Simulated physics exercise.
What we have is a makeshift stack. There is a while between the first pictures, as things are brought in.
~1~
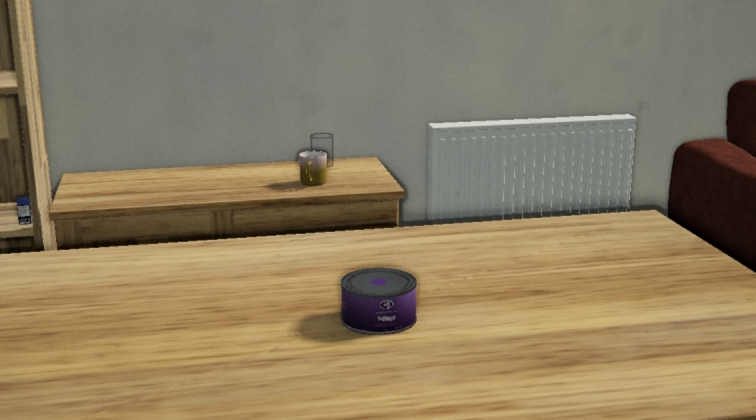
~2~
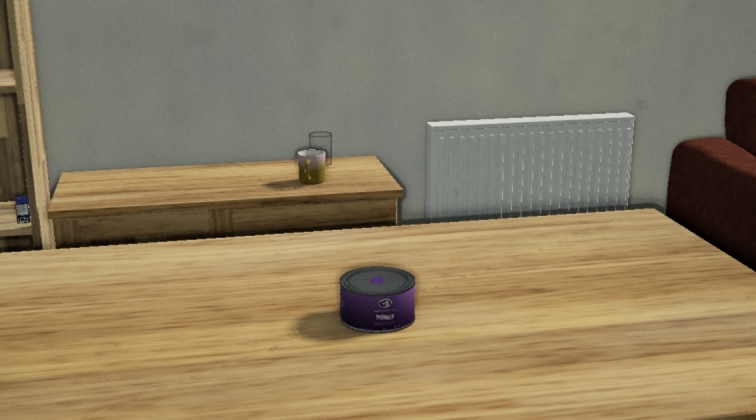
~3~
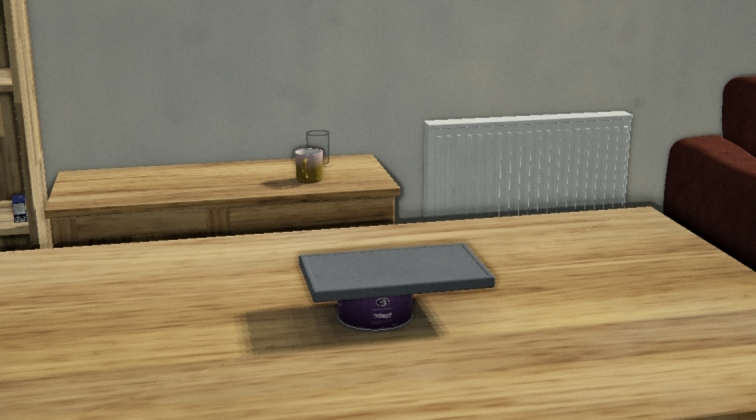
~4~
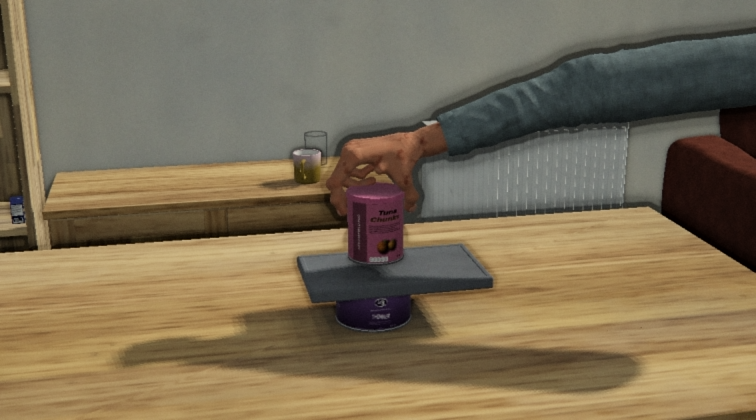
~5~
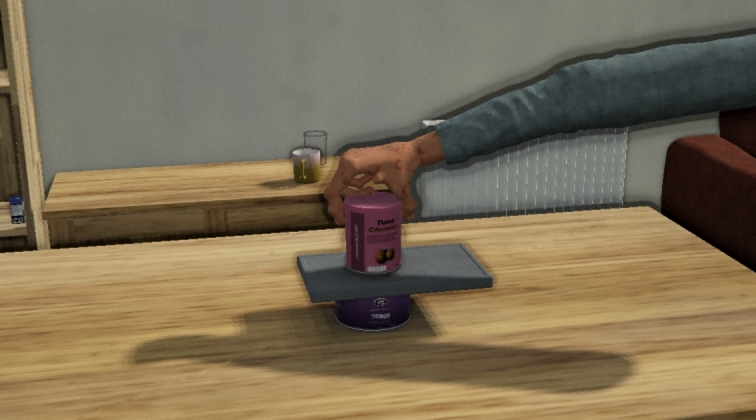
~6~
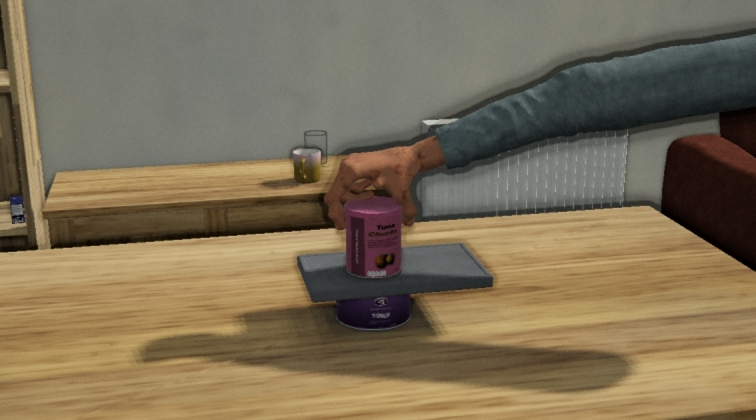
A grey slab appeared on top of the short purple tin on the wooden table, and then a hand reached in from the right and lowered a taller pink tin onto the slab, still gripping it.
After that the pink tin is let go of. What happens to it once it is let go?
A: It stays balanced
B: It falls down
The answer is A.
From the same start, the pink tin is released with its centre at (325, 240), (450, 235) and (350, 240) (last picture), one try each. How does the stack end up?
In the first case it holds; in the second case it loses its balance; in the third case it stays up.
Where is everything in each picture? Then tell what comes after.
In the first picture, the last thing is not in view yet.
In the second picture, the last thing is not in view yet.
In the third picture, the last thing is not in view yet; grey lid (394, 271).
The fourth picture shows on its way; pink tin (375, 223); grey lid (392, 272).
The fifth picture shows on its way; pink tin (373, 233); grey lid (392, 271).
The sixth picture shows set down, still held; pink tin (374, 238); grey lid (392, 271).
Then, 0.30 s past the last view, nothing moves.
Then, 0.80 s past the last view, pink tin resting near (374, 238).
Finally, all 3 still in place. Final places as the last picture's camera would see them, pink tin near (374, 238). The stack stays up.
